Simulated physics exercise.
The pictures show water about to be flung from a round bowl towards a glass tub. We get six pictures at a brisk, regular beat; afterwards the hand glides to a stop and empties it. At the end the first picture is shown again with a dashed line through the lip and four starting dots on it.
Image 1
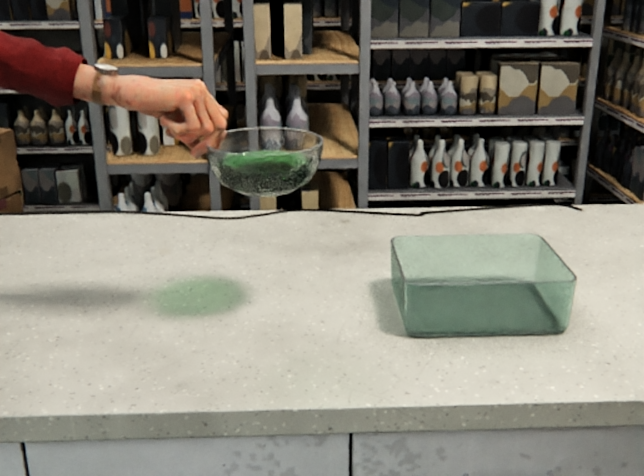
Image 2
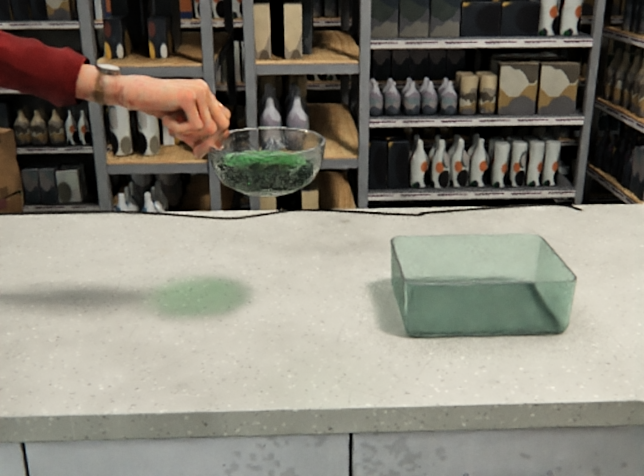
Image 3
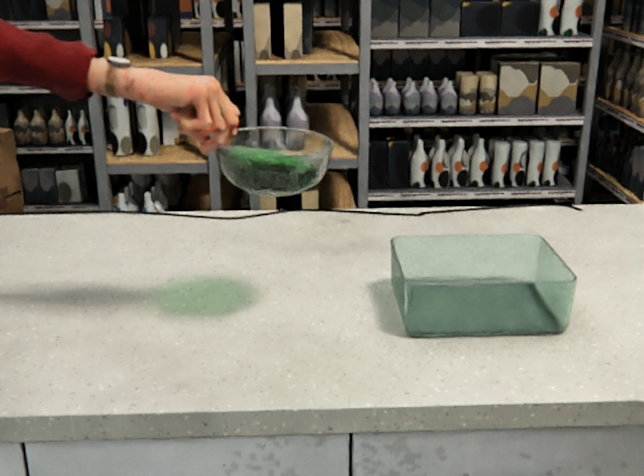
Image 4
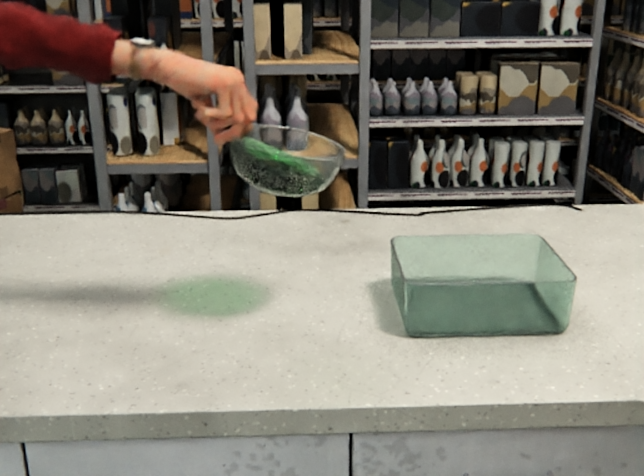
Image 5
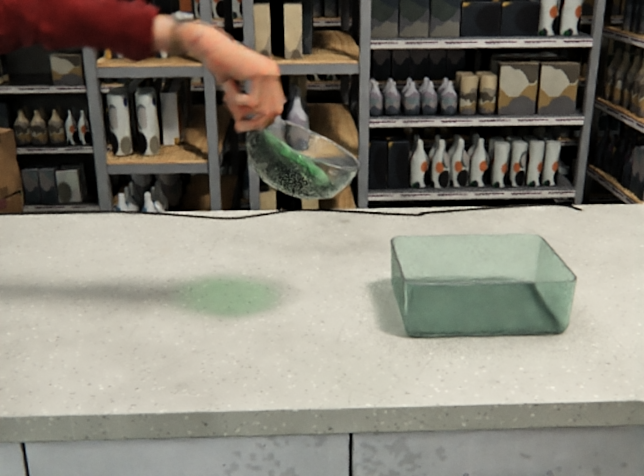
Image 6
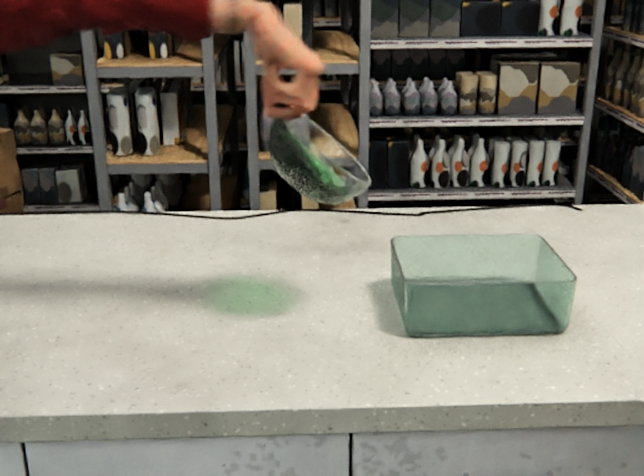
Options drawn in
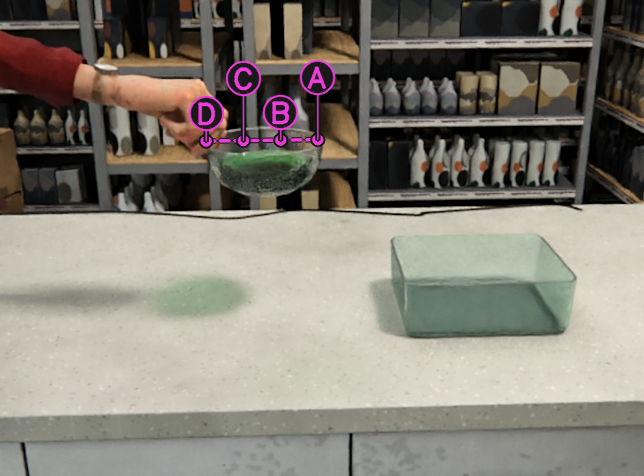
A hand in a red sleeve held a clear round bowl with something green in it above a pale counter, then moved it a little to the right and tilted it steeply toward a glass tub.
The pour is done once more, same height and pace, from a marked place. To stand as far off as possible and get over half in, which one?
Go for B.
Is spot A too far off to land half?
No, that is safe.
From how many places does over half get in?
Two of the four.
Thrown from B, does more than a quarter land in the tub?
Yes.
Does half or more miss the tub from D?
Yes, it does.
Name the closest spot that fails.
That would be C.
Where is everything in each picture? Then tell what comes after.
Upright, lip at (321, 139); tub from (404, 334) to (567, 330); nothing has left yet.
Upright, lip at (323, 139); nothing has left yet.
Tipped about 3°, lip at (331, 142); nothing has left yet.
Tipped about 11°, lip at (343, 150); nothing has left yet.
Tipped about 24°, lip at (358, 163); nothing has left yet.
Tipped about 40°, lip at (370, 178); nothing has left yet.
On the marked copy, A at (317, 139); B at (280, 140); C at (243, 140); D at (206, 141).
With A, about 73 % lands in the tub, 6 % falls short and 21 % goes beside or beyond.
With B, about 65 % lands in the tub, 21 % falls short and 14 % goes beside or beyond.
With C, about 17 % lands in the tub, 77 % falls short and 6 % goes beside or beyond.
With D, about 0 % lands in the tub, 97 % falls short and 3 % goes beside or beyond.
